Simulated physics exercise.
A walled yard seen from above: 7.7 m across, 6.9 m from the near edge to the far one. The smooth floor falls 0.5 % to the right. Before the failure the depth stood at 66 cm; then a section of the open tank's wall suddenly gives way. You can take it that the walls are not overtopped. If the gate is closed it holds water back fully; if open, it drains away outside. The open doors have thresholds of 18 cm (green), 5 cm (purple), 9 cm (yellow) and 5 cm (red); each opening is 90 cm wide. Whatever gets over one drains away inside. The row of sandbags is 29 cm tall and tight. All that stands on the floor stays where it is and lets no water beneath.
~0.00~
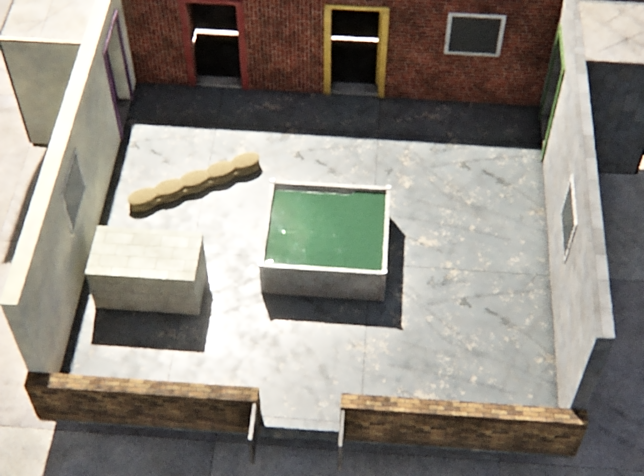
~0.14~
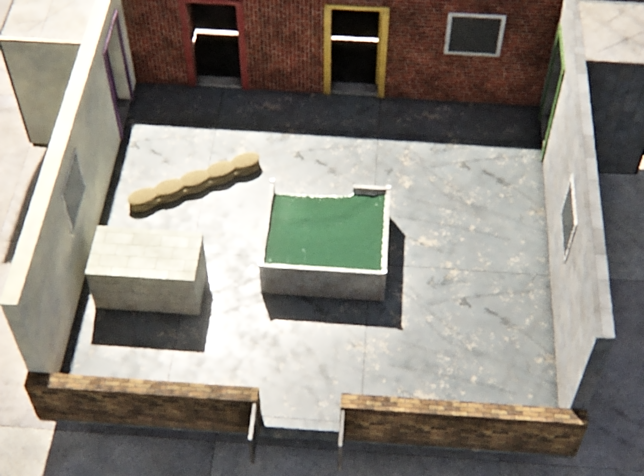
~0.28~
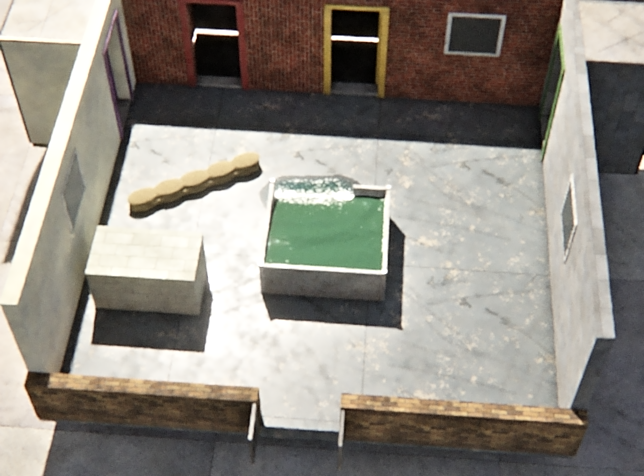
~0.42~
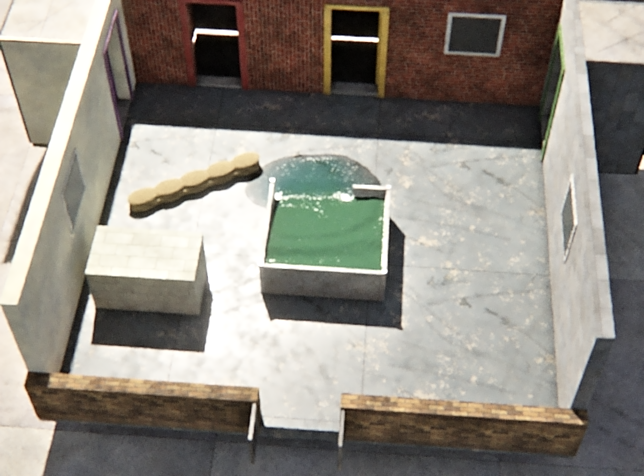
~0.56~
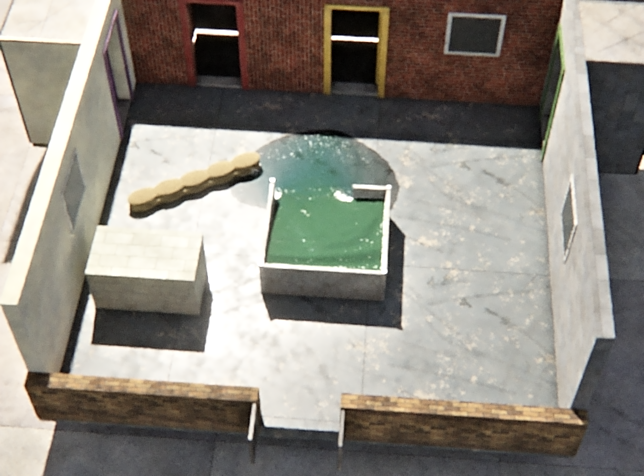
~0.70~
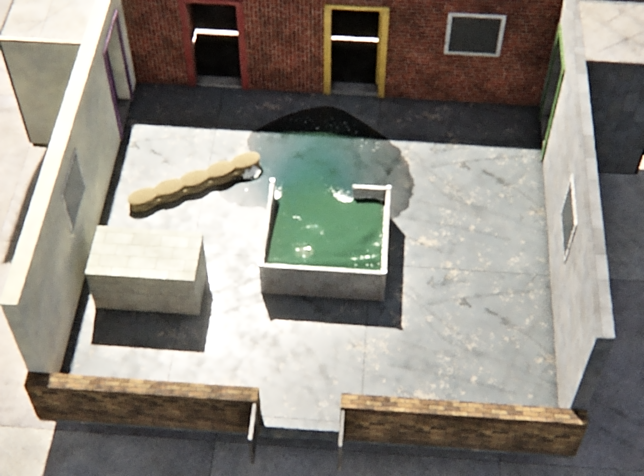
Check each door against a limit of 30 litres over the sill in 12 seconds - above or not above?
As I see it, the green door is going to hold within the limit; the purple door is going to break the limit; the yellow door is going to break the limit; the red door is going to break the limit.
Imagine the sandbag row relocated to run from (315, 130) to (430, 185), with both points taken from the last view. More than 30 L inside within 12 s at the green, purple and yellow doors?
At the green door the limit is not reached, at the purple door it is exceeded, and at the yellow door it is not reached.
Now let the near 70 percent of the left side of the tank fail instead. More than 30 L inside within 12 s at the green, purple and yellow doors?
Against that limit: Green under, purple under, yellow below.
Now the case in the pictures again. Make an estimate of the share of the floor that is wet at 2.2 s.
Wet share: Near 25 percent.
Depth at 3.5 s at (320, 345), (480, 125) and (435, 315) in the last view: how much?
Close to 0, 5 and 0 centimetres.
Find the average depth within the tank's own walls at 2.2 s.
Depth, averaged: Around 27 centimetres.
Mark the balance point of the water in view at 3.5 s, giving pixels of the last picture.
I'd put it close to (312, 168).
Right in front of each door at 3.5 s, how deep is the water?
Door by door in cm, green shows 13, purple shows 15, yellow shows 17, red shows 9.
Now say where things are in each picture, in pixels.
In the first picture, still water, 66 cm deep, in the open tank at (326, 228).
In the second picture, water pours out on the open tank's far side and has run 0.7 m, to a hidden place; typically 9 cm deep outside, 66 cm at the open tank's back.
In the third picture, water pours out on the open tank's far side and has run 1.0 m, to (269, 188); typically 11 cm deep outside, 66 cm at the open tank's back.
In the fourth picture, water pours out on the open tank's far side and has run 1.4 m, to (343, 160); typically 9 cm deep outside, 63 cm at the open tank's back.
In the fifth picture, water pours out on the open tank's far side and has run 1.9 m, to (339, 135); typically 6 cm deep outside, 56 cm at the open tank's back.
In the sixth picture, the front is at (335, 111), 2.5 m from the gap on the open tank's far side; 5.4 m2 of floor is under water; 56 cm left at the back of the open tank.
After 1.4 s water covers 20 % of the floor and is deepest (32 cm) near (295, 93); green door not reached, purple door not reached, yellow door 19 cm at the sill, 32 L in, red door not reached.
After 2.2 s water covers 25 % of the floor and is deepest (31 cm) near (285, 99); green door not reached, purple door not reached, yellow door 26 cm at the sill, 117 L in, red door 14 cm at the sill, 19 L in.
After 3.5 s water covers 35 % of the floor and is deepest (21 cm) near (136, 84); green door 13 cm at the sill, 0 L in, purple door 15 cm at the sill, 28 L in, yellow door 17 cm at the sill, 195 L in, red door 9 cm at the sill, 53 L in.
After 7.0 s water covers 65 % of the floor and is deepest (11 cm) near (533, 107); green door 10 cm at the sill, 0 L in, purple door 9 cm at the sill, 110 L in, yellow door 7 cm at the sill, 224 L in, red door 5 cm at the sill, 69 L in.
After 12.0 s water covers 90 % of the floor and is deepest (6 cm) near (528, 430); green door 6 cm at the sill, 0 L in, purple door 4 cm at the sill, 122 L in, yellow door 5 cm at the sill, 224 L in, red door 5 cm at the sill, 70 L in.
